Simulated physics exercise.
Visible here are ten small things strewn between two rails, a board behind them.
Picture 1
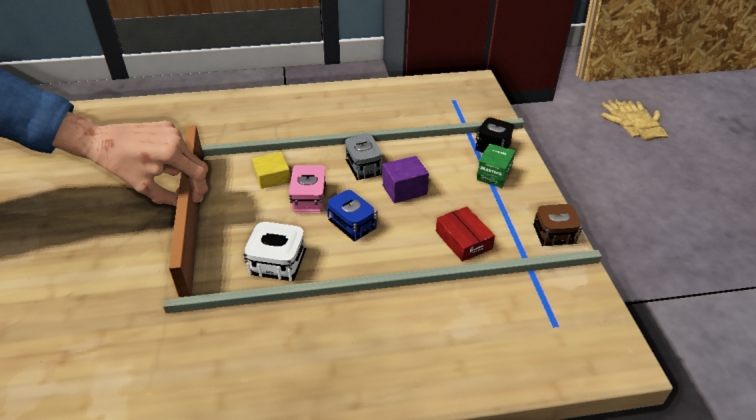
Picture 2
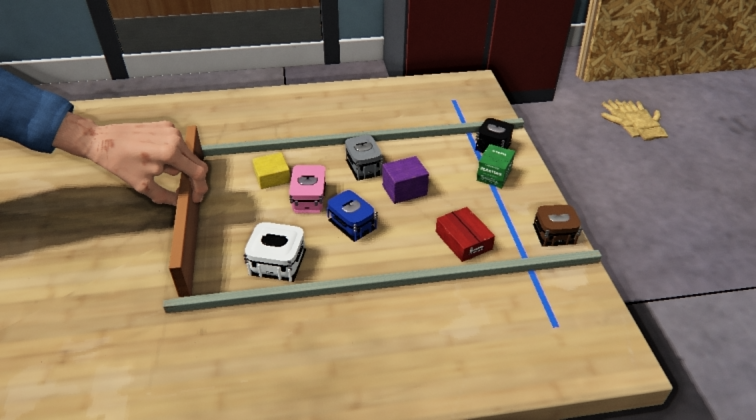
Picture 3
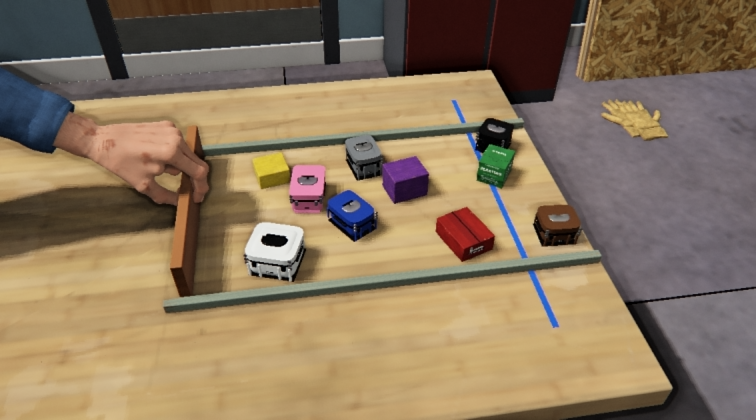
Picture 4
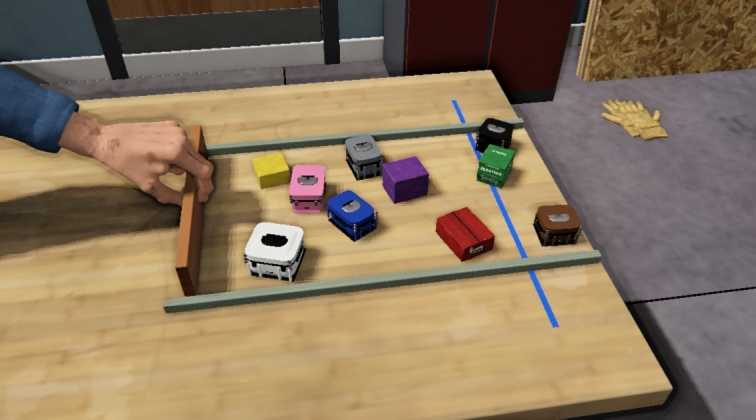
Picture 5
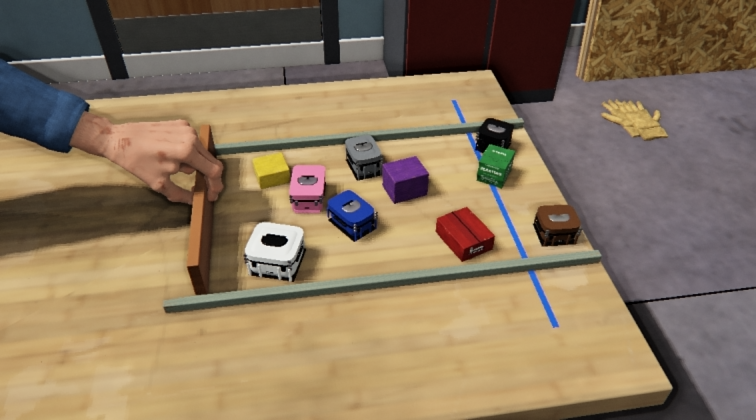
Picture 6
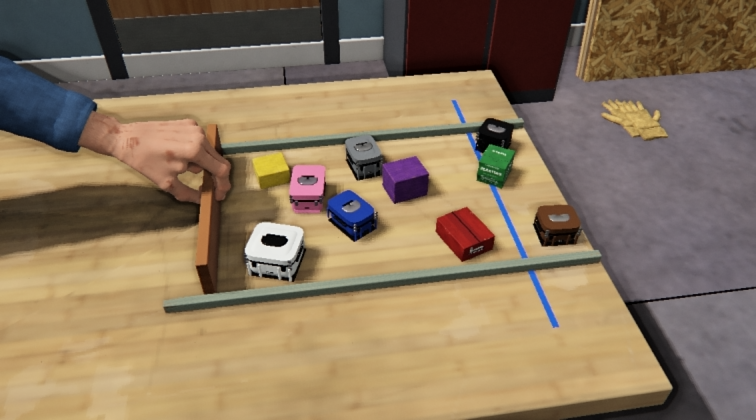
The clip opens on ten small boxes and cases scattered between two rails on a wooden table, with a hand holding an upright board at the left. The board stays nearly still at first, then the hand slides it slightly to the right, while the scattered items remain in place.
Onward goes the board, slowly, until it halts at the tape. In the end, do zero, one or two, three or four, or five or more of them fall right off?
Three or four of them do.
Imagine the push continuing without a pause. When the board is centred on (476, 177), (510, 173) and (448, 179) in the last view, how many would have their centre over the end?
Past-the-end tally - position 1: 1, position 2: 5, position 3: 0.
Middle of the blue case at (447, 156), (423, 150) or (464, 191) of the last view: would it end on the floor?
Place by place, it goes down, goes down, holds its place.
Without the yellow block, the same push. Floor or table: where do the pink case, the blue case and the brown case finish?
In that case the pink case stays where it is, the blue case stays where it is, the brown case goes off the edge.
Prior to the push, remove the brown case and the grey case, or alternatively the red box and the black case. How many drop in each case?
In the first try 1, in the other 1.
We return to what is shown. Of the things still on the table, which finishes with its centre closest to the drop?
It's the red box that is foremost.
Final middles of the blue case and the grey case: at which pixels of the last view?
The blue case at (543, 194), the grey case at (520, 140).
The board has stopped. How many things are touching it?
It is in contact with 3.
A little later, none off yet; brown case at rest near (557, 226); black case at rest near (495, 138); green box at rest near (496, 166).
When it is over, the number that fall off is three or four; down, green box, black case and brown case.
